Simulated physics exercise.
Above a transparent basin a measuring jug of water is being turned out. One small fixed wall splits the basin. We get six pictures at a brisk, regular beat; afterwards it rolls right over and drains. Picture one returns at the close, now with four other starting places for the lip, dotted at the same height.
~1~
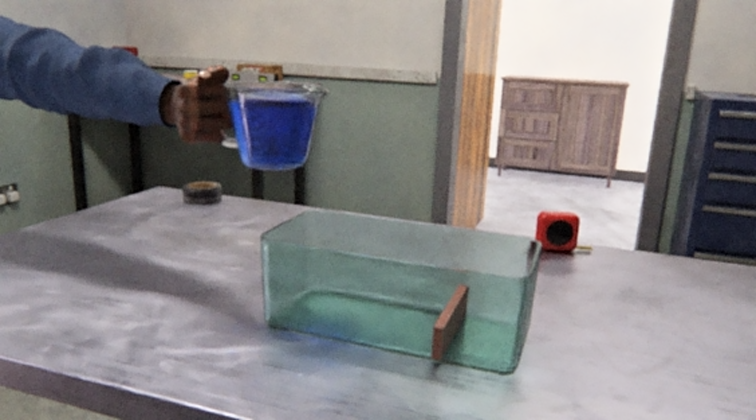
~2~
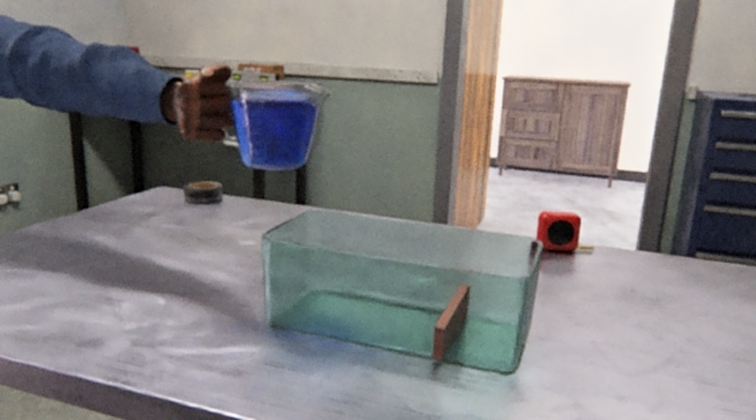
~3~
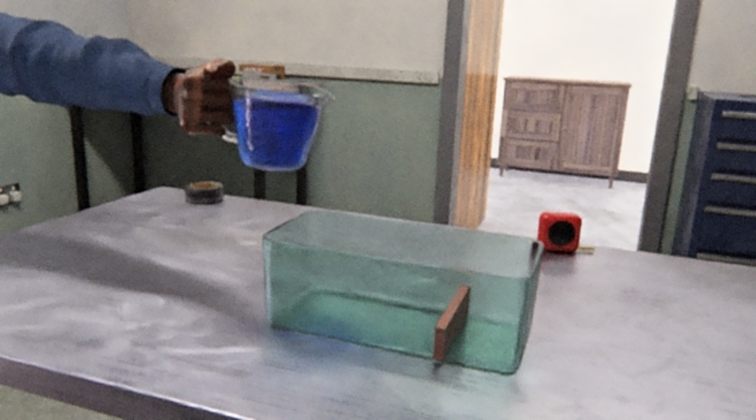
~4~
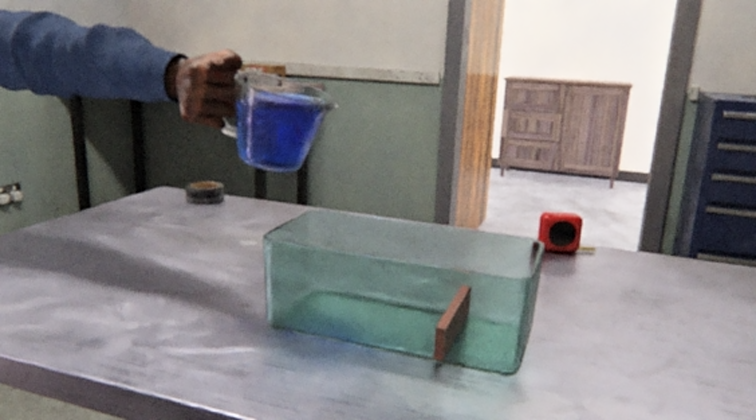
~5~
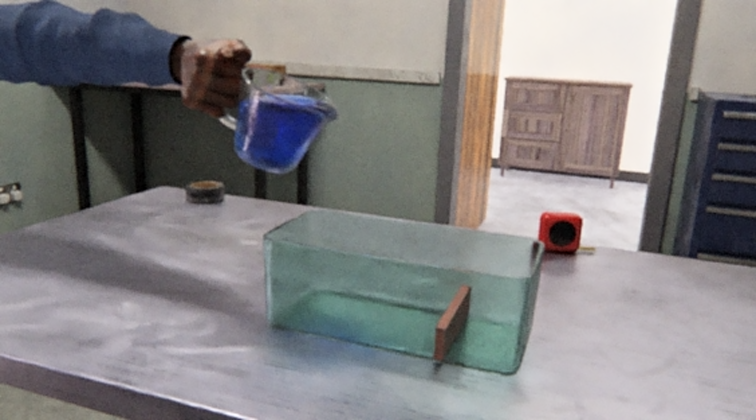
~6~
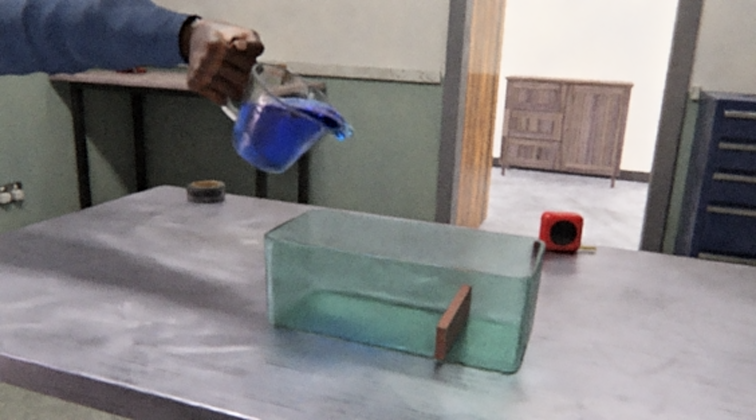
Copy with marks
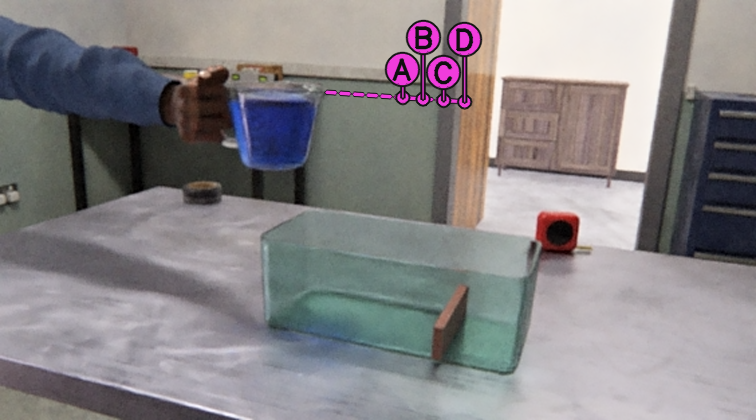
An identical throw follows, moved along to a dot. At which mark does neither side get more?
The answer is dot B.
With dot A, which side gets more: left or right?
The left side.
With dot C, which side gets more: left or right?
The right side.
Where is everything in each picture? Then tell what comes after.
Upright, lip at (327, 92); basin from (267, 323) to (518, 374); top of the wall at (453, 304); nothing has left yet.
Upright, lip at (329, 93); nothing has left yet.
Tipped about 6°, lip at (332, 99); nothing has left yet.
Tipped about 13°, lip at (335, 107); nothing has left yet.
Tipped about 23°, lip at (338, 118); nothing has left yet.
Tipped about 34°, lip at (339, 131); water is over the lip, down to (345, 136).
On the marked copy, A at (402, 97); B at (423, 99); C at (443, 100); D at (464, 101).
With A, about 80 % ends left of the wall and 19 % right of it.
With B, about 50 % ends left of the wall and 50 % right of it.
With C, about 33 % ends left of the wall and 65 % right of it.
With D, about 29 % ends left of the wall and 69 % right of it.
